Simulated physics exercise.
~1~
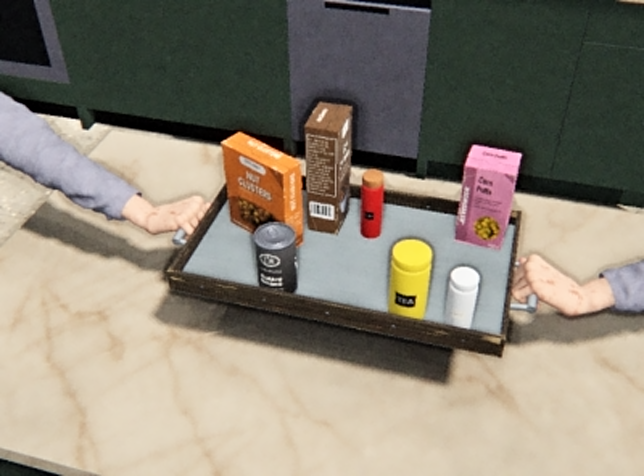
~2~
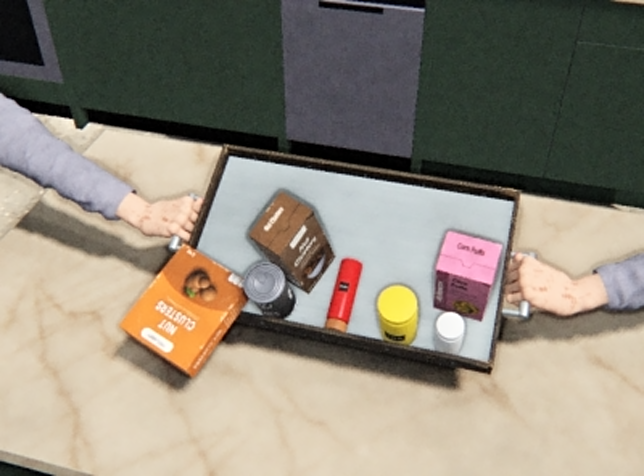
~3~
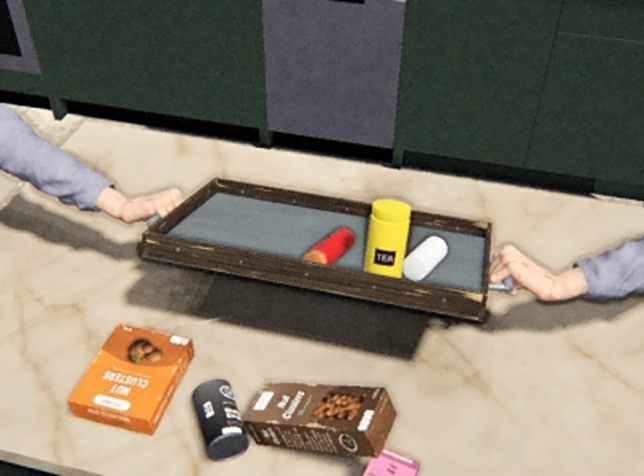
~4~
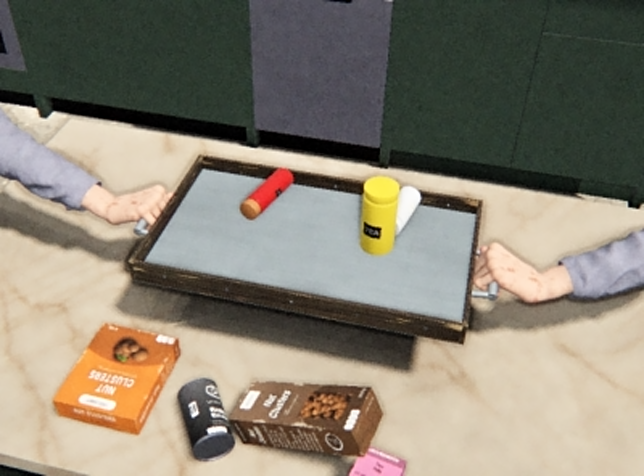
Two hands tilt a tray, spilling three boxes and a black tin onto the counter.
